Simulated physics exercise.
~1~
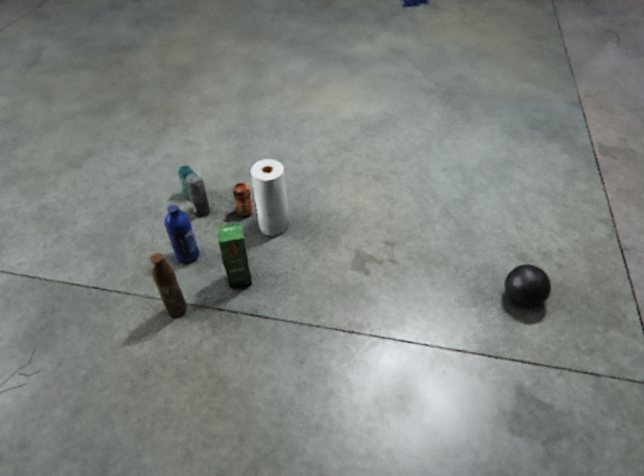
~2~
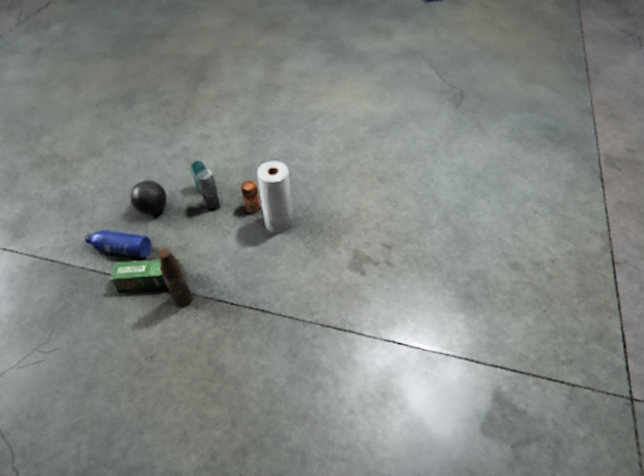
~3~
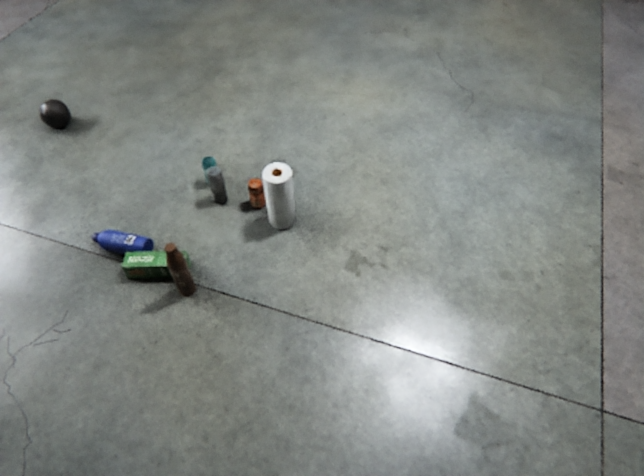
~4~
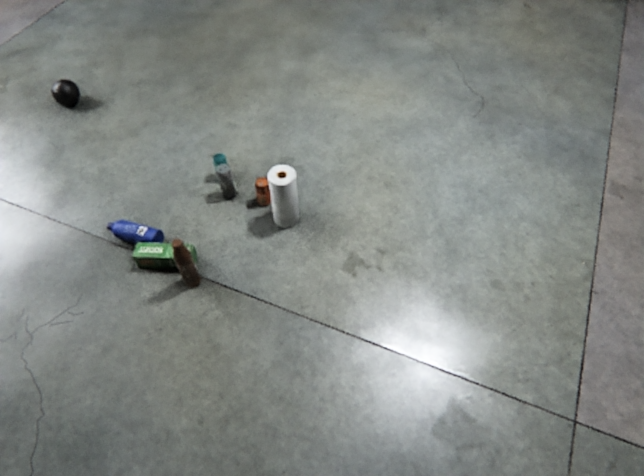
A black ball rolls leftward from the right side of a grey concrete floor, seen from above at an angle as the view drifts slightly sideways. On the left stand a brown bottle, a blue bottle, a green carton, small turquoise, grey and orange containers, and a tall white roll. The ball passes through the group, and the green carton and blue bottle end up on their sides, beside the brown bottle. It rolls on toward the upper left. At the end, the ball is far from the group, the carton and blue bottle lie flat, and everything else remains standing.
